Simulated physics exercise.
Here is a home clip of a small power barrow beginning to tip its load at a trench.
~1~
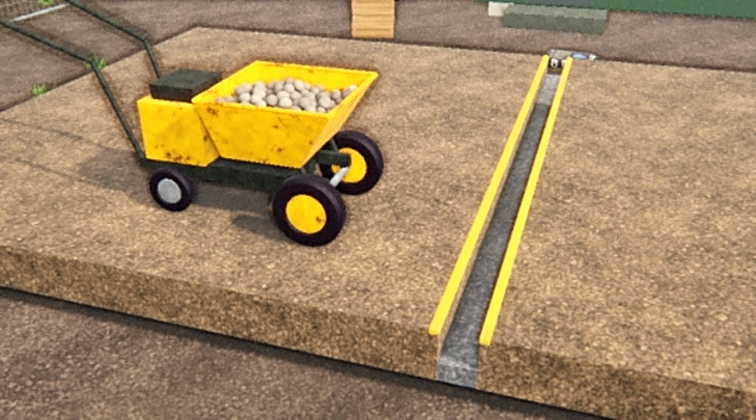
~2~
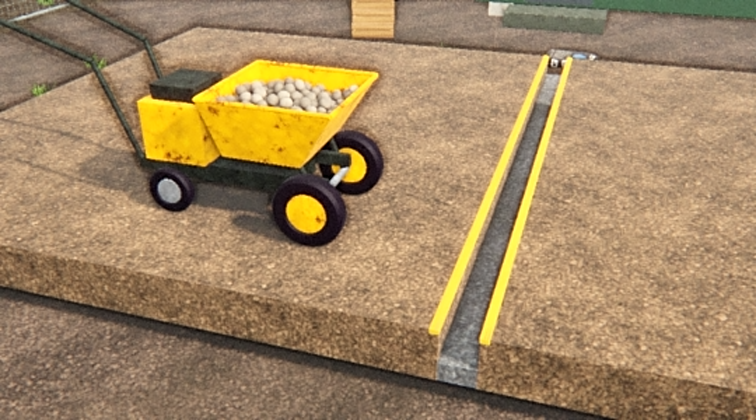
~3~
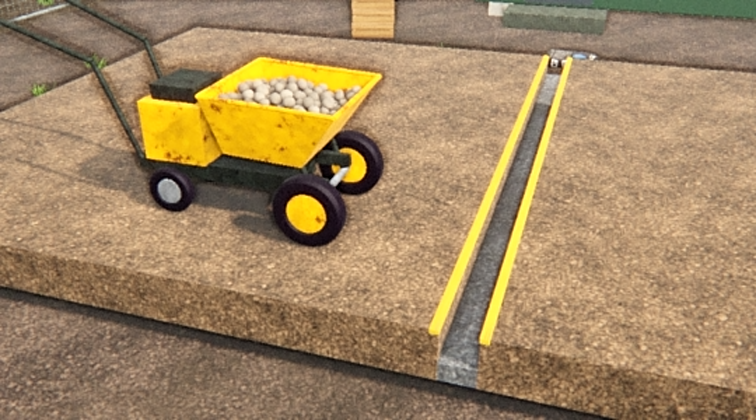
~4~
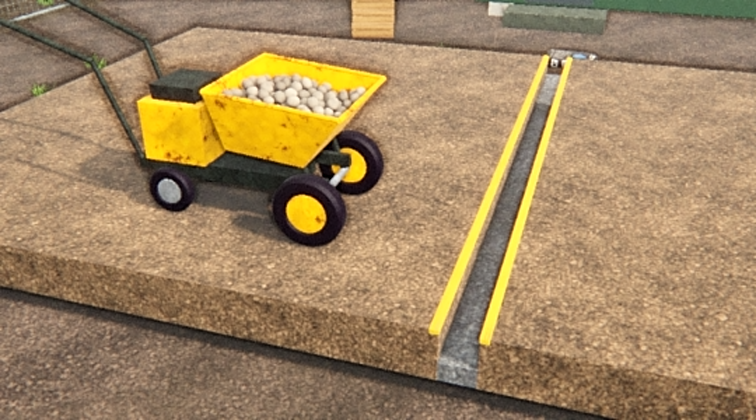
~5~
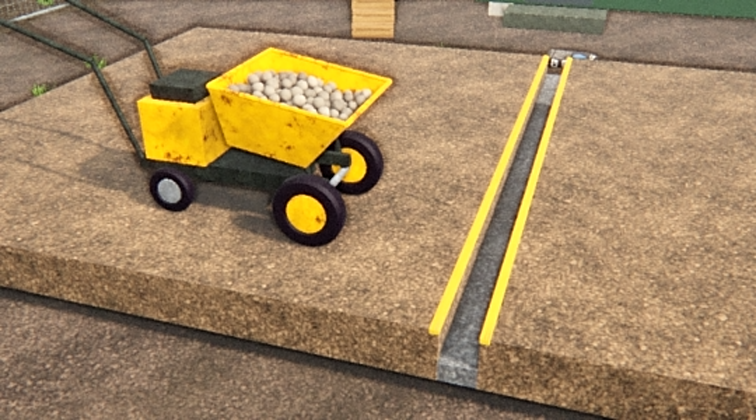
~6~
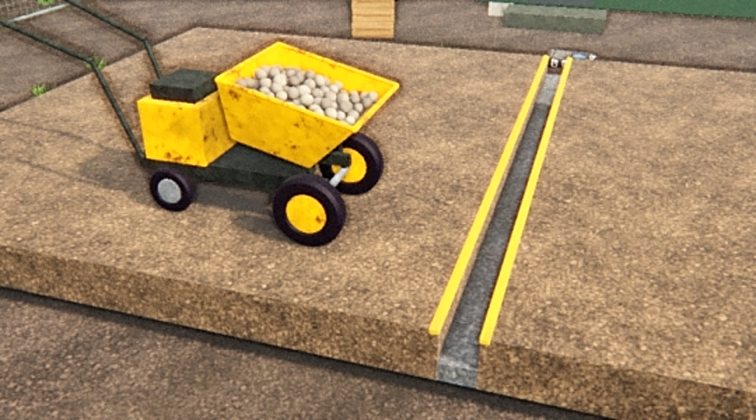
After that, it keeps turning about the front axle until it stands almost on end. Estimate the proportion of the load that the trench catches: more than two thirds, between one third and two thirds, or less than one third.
The trench catches between one third and two thirds.
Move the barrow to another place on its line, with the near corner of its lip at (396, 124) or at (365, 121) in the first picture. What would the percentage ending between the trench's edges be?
Close to 40 in a hundred, and close to 60 in a hundred.
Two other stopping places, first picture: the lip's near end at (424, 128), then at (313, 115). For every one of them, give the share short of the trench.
About 0 %, then 50 %.
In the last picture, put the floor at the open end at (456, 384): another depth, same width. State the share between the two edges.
Roughly 60 in a hundred.
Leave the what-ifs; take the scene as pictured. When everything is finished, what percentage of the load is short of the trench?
It works out to close to 40 per cent.
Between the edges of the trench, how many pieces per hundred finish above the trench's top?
My figure is near 15 per cent.
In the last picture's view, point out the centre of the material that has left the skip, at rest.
Near (482, 235).
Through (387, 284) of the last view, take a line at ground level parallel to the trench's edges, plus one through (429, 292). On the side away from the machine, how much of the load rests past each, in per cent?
I'd put it near 100 in a hundred, then near 70 in a hundred.
Shortly afterwards, skip tipped steeply; the whole lot in the skip.
Next, skip tipped right over; the bulk in the skip; a little short of the trench; only a few falling.
Some moments later, skip tipped right over; near a quarter in the skip; near a third short of the trench; near a third in or heaped over the trench; a little beyond it.
In the end, skip tipped right over; only a few in the skip; near a third short of the trench; near half in or heaped over the trench; a little beyond it.
